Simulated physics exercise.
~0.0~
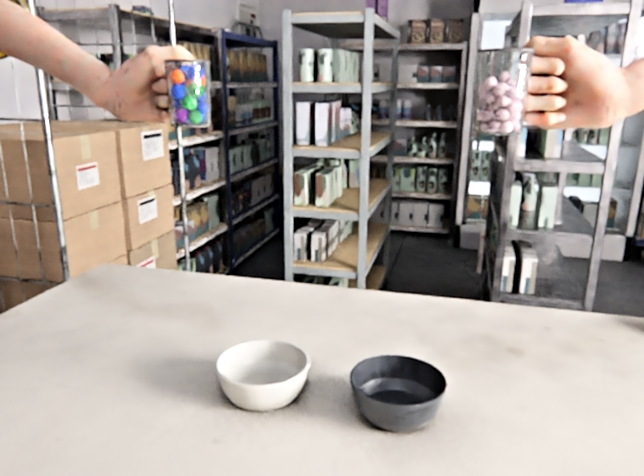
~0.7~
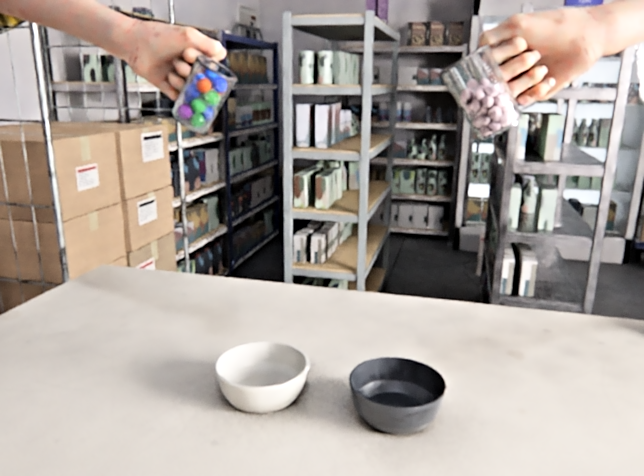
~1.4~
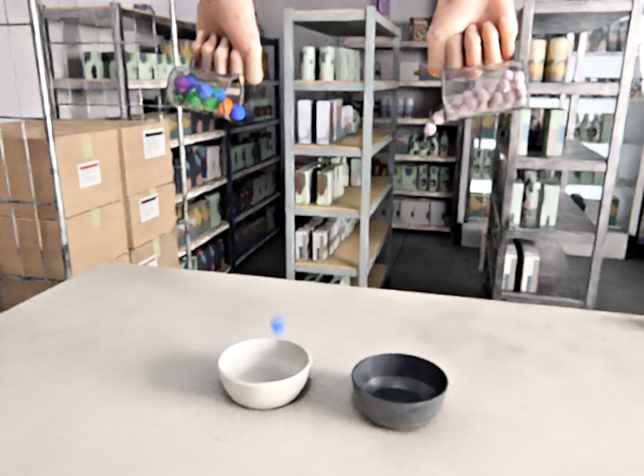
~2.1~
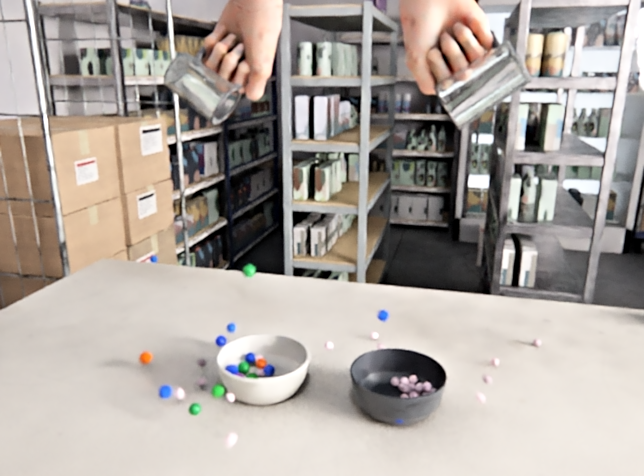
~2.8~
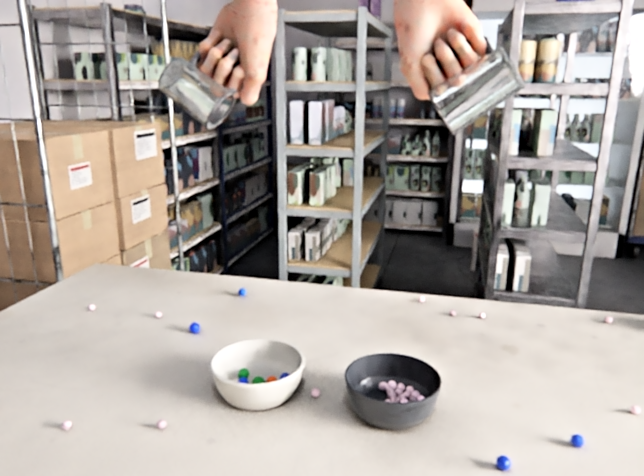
At first, two hands hold clear cups above a pale counter, the left one filled with brightly coloured balls and the right one with small pinkish balls, over a white bowl and a dark bowl. The hands move inward and tilt the cups. Soon both cups lie on their sides, and a blue ball drops toward the white bowl as a pink one leaves the right cup. The cups then tip fully over, and balls land in both bowls while others scatter around them. Finally, the cups are empty, each bowl holds some balls, and several blue and pale ones lie across the counter.
